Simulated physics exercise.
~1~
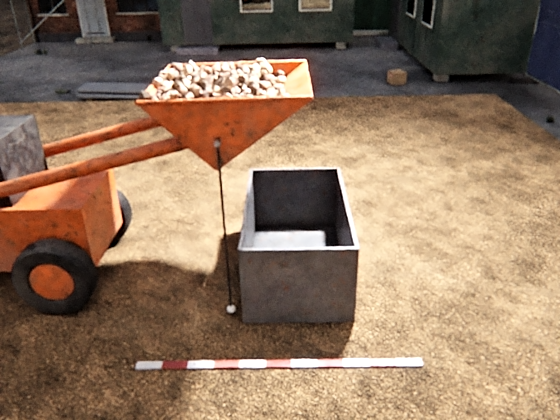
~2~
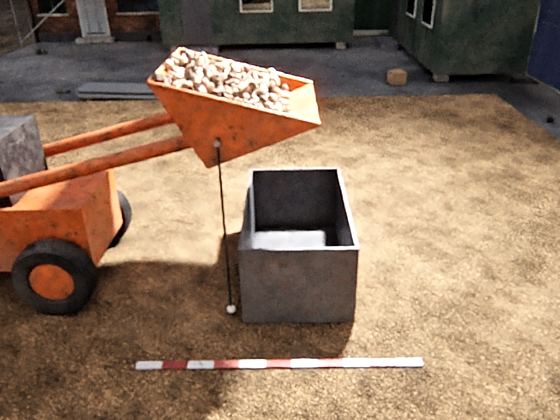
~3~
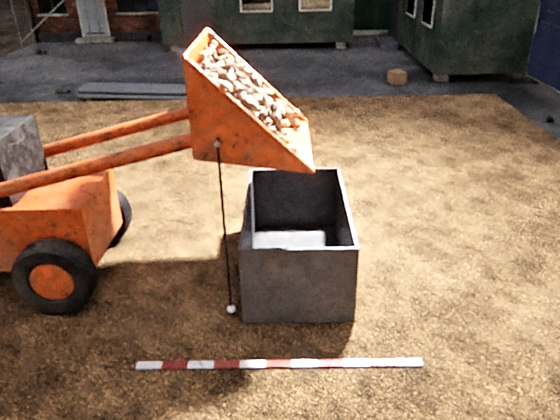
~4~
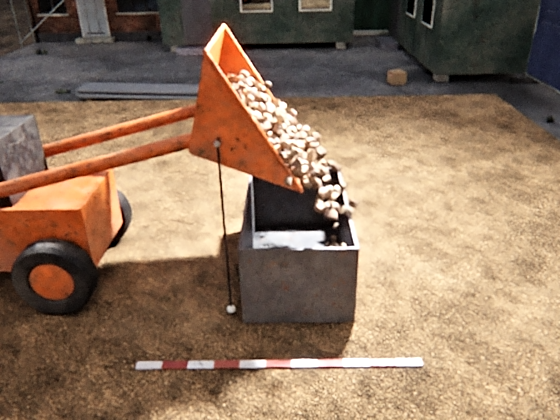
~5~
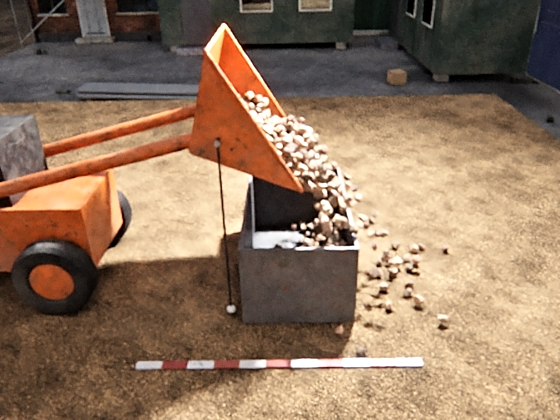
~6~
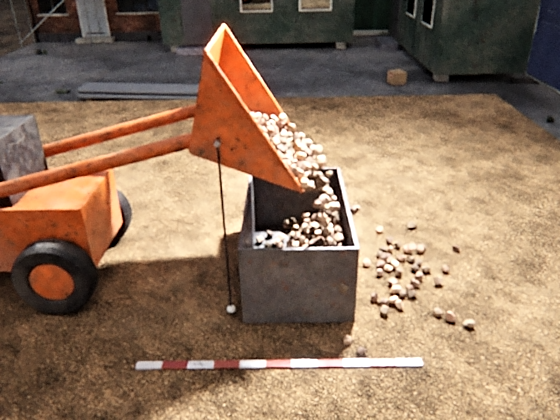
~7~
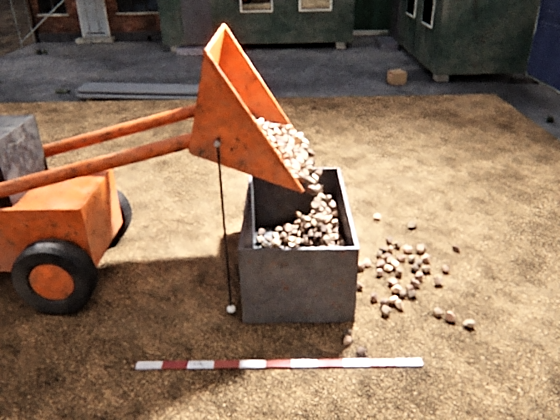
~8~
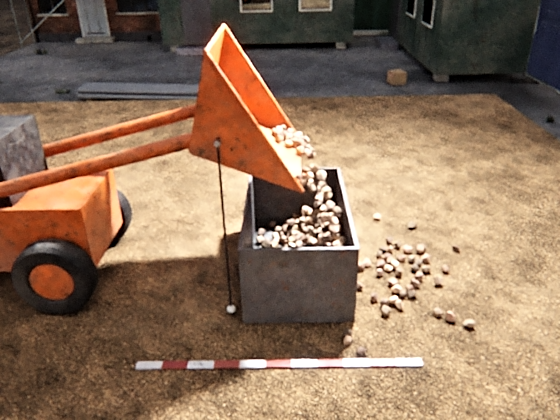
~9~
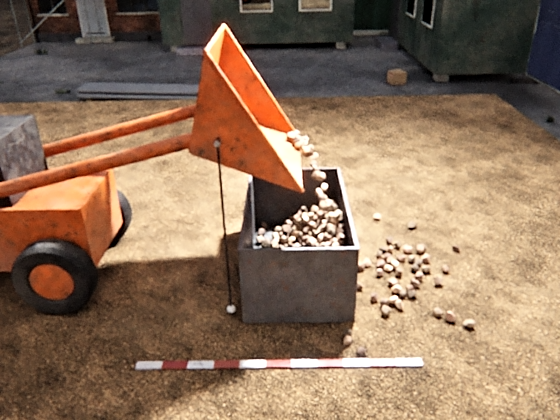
An orange loader bucket tips right, pouring stones mostly into a grey bin, spilling some.
